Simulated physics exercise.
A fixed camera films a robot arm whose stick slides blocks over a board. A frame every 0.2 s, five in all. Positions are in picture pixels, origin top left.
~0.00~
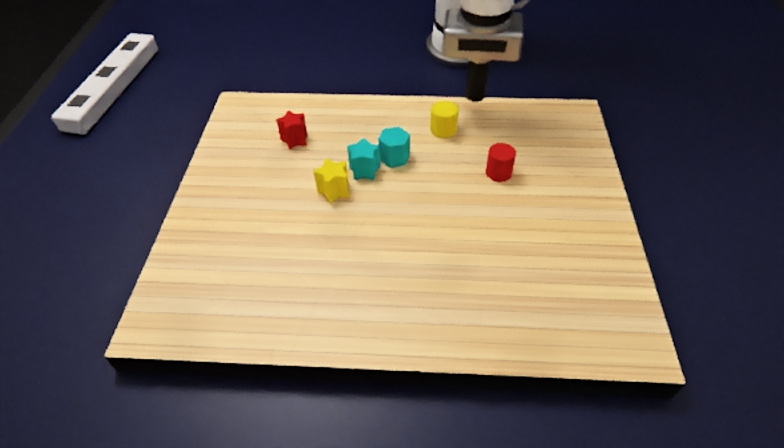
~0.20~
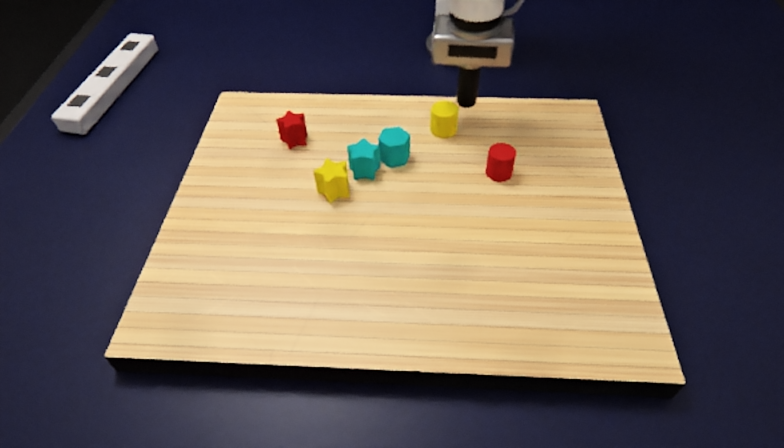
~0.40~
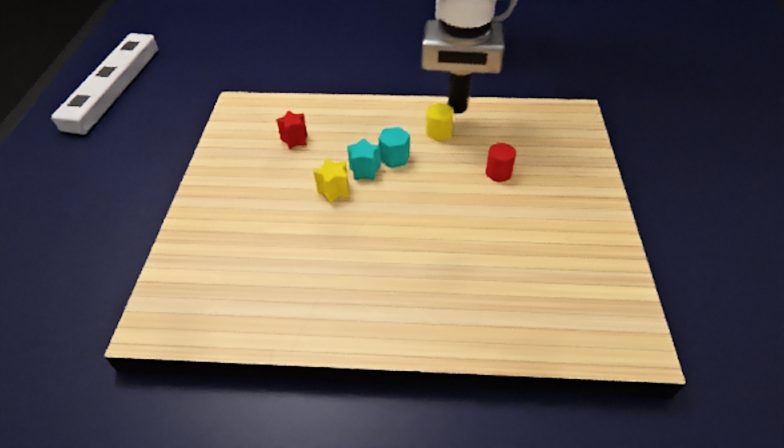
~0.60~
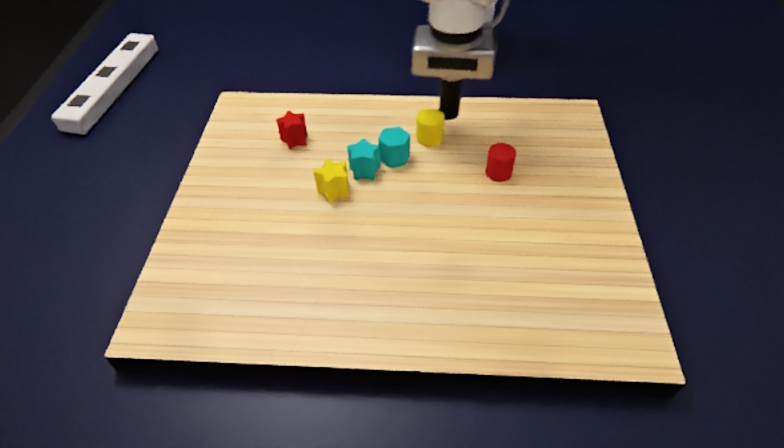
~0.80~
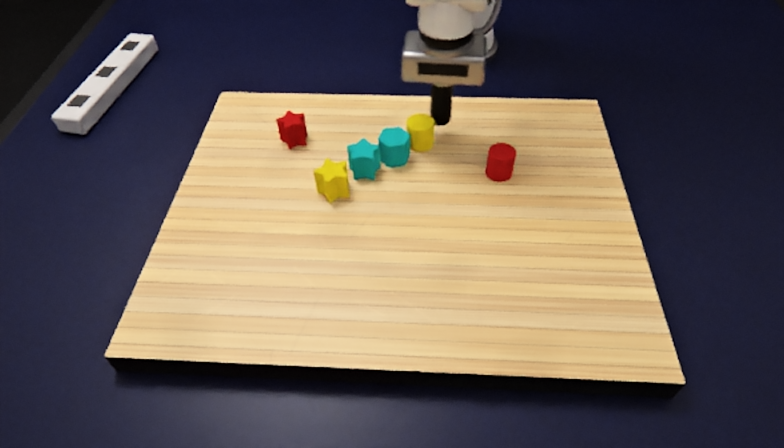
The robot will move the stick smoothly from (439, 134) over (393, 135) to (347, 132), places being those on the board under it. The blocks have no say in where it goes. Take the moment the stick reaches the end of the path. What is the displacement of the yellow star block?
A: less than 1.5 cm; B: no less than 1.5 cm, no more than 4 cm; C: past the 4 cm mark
The answer is A.
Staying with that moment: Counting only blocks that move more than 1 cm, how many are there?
The number of blocks that move over 1 cm is three or more.
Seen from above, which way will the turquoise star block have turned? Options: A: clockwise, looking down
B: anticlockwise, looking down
(A)
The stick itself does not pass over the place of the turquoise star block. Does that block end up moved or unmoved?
That block moves.
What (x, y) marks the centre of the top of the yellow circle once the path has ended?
The centre of its top will be at (378, 129).
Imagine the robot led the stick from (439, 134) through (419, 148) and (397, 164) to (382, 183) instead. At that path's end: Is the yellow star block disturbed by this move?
It gets moved.
On the path given first. One third of the way, stick at (408, 121); turquoise star block at (359, 154), turned 30° clockwise; turquoise six-sided block at (384, 144), turned 30° anticlockwise; yellow circle at (394, 127).
Two thirds of the way, stick at (377, 121); turquoise star block at (356, 156), turned 35° clockwise; turquoise six-sided block at (383, 149), turned 35° anticlockwise; yellow circle at (378, 129).
At the end, stick at (346, 118); yellow star block unmoved; turquoise star block at (356, 156), turned 35° clockwise; turquoise six-sided block at (383, 149), turned 35° anticlockwise; yellow circle at (378, 129).
